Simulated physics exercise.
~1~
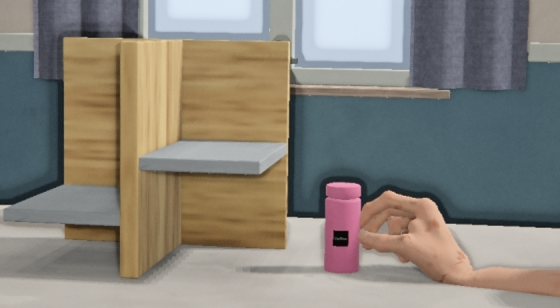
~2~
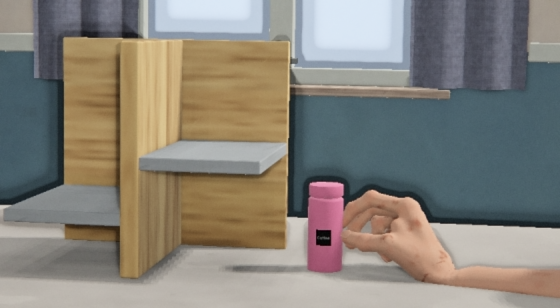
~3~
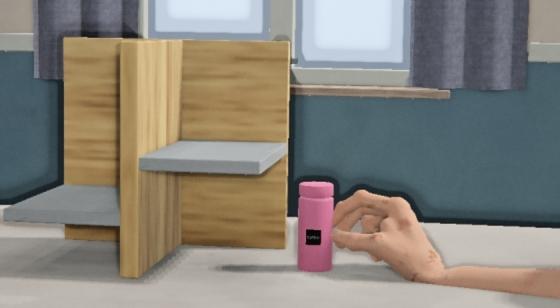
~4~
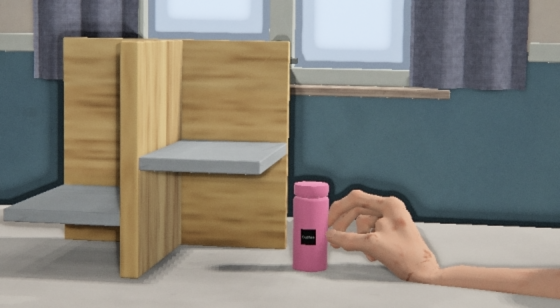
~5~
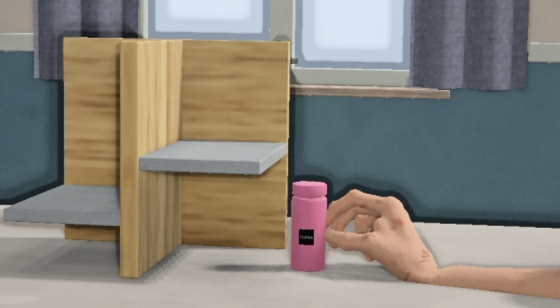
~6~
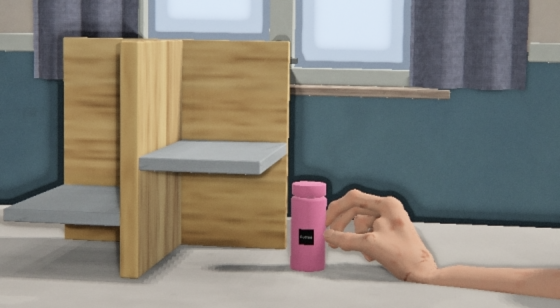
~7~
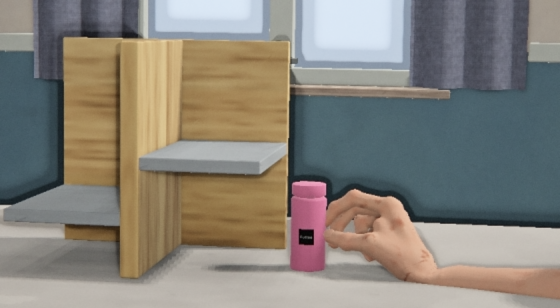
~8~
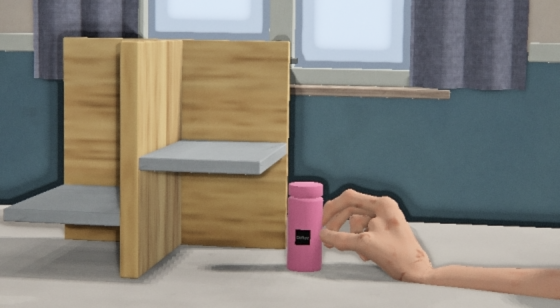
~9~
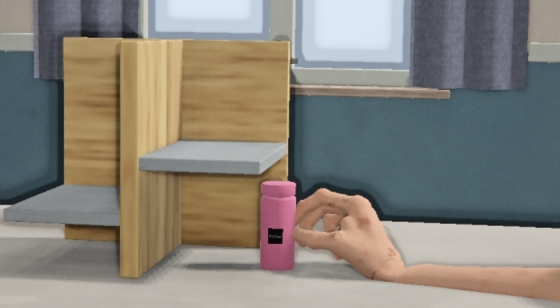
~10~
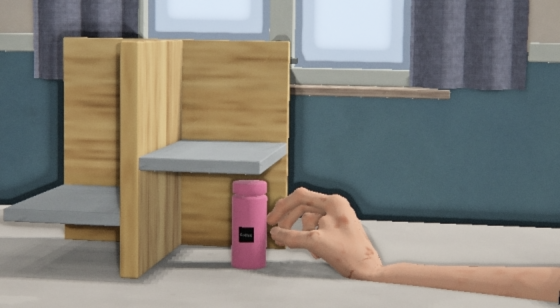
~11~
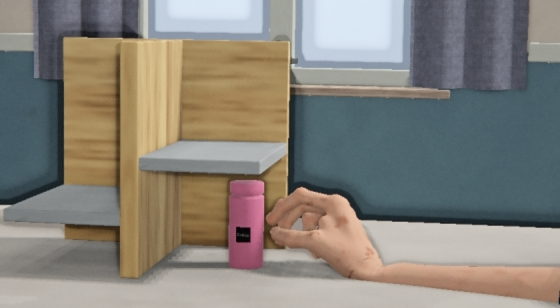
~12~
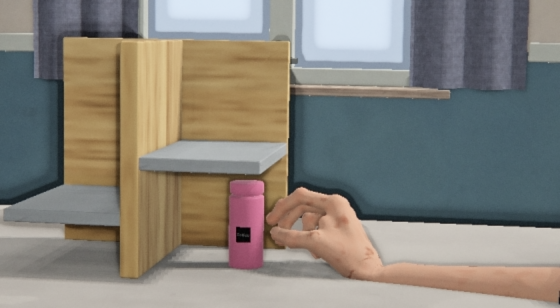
The clip opens on a pink, bottle-like shaker with a small black label standing upright on a pale surface, a hand at its right side. To its left is a wooden unit with grey shelves, set before a blue wall and a curtained window. The hand slides the shaker a short way left, then holds almost still just outside the unit's right edge. The hand then moves it left again, and the shaker passes beneath the right-hand grey shelf without tipping. It comes to rest upright under the shelf, with the fingers still beside it.
